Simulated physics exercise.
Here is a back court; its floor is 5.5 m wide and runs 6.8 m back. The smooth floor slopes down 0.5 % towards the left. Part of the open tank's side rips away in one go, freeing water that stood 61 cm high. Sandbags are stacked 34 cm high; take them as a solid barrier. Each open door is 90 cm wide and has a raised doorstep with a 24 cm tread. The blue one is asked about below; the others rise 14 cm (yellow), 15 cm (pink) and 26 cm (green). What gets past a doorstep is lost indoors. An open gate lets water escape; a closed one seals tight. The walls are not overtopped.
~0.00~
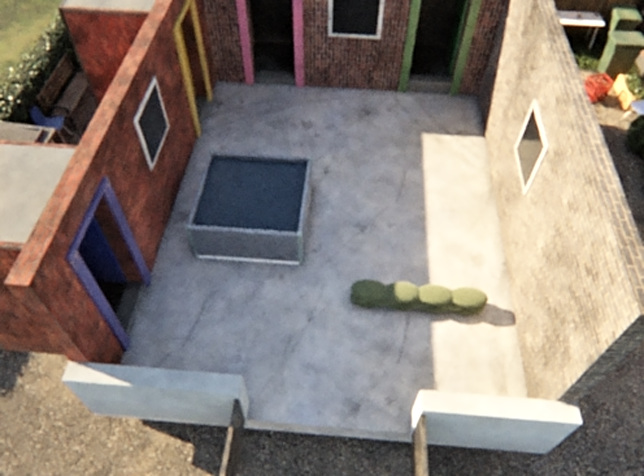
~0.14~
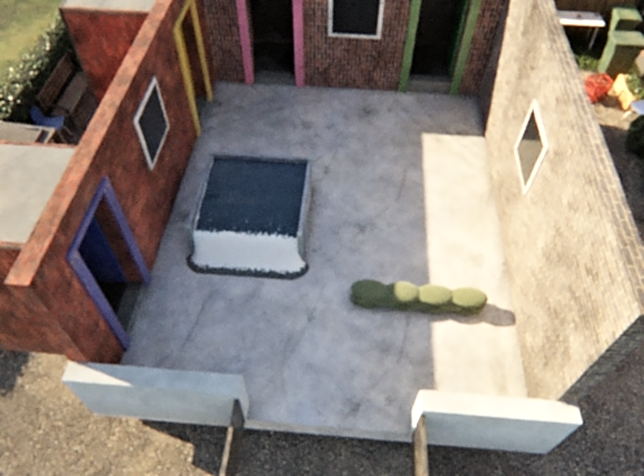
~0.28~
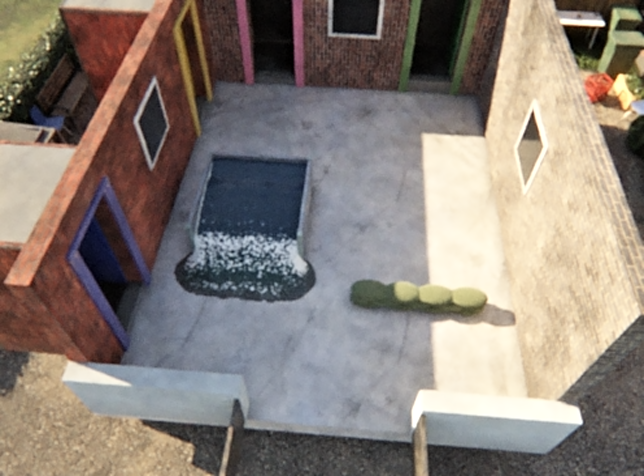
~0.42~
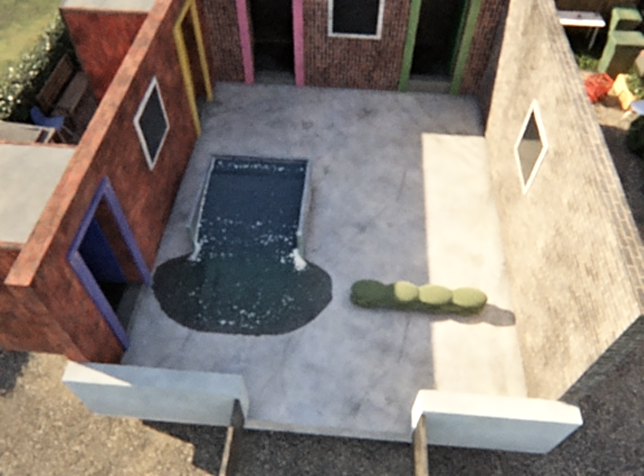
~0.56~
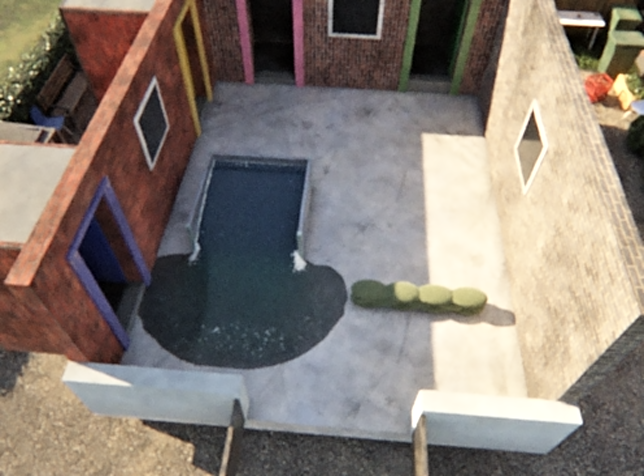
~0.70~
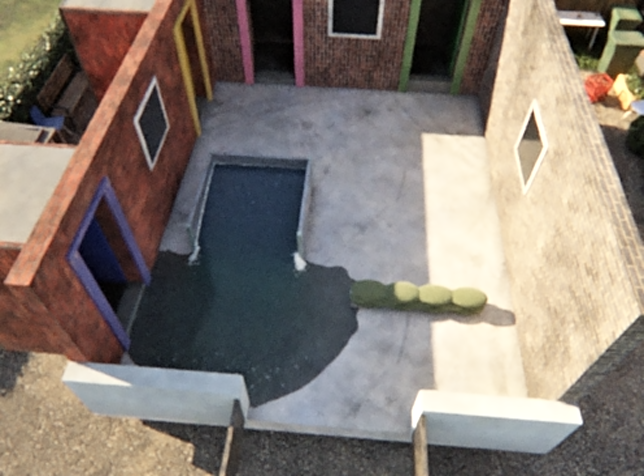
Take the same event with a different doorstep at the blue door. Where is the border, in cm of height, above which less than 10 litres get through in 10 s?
It would have to be roughly 19 cm high.
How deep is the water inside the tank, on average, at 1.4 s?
Roughly 25 cm on average.
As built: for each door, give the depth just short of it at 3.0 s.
Depths in cm: Blue 18, yellow 0, pink 0, green 0.
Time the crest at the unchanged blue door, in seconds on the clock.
Near 2.4 s.
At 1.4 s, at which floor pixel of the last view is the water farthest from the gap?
At about (385, 412).
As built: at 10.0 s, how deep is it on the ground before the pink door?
Some 2.5 cm.
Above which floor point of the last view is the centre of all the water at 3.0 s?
Near (233, 307).
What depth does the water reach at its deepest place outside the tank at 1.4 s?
About 40 cm.
After 1.4 s water covers 20 % of the floor, deepest (40 cm) near (126, 391); 15 cm at the blue door, 0 litres in over its 14 cm doorstep.
After 3.0 s water covers 25 % of the floor, deepest (20 cm) near (203, 301); 18 cm at the blue door, 23 litres in over its 14 cm doorstep.
After 10.0 s water covers 65 % of the floor, deepest (6 cm) near (144, 297); 5 cm at the blue door, 29 litres in over its 14 cm doorstep.
At the blue door as built, the water arrived by 0.7 s and peaked near 23 cm at 2.4 s.
With a doorstep of 15.5 cm, 21 litres would have come in within the 10 s; with 21 cm, 6 litres. So under 10 litres takes about 19 cm.
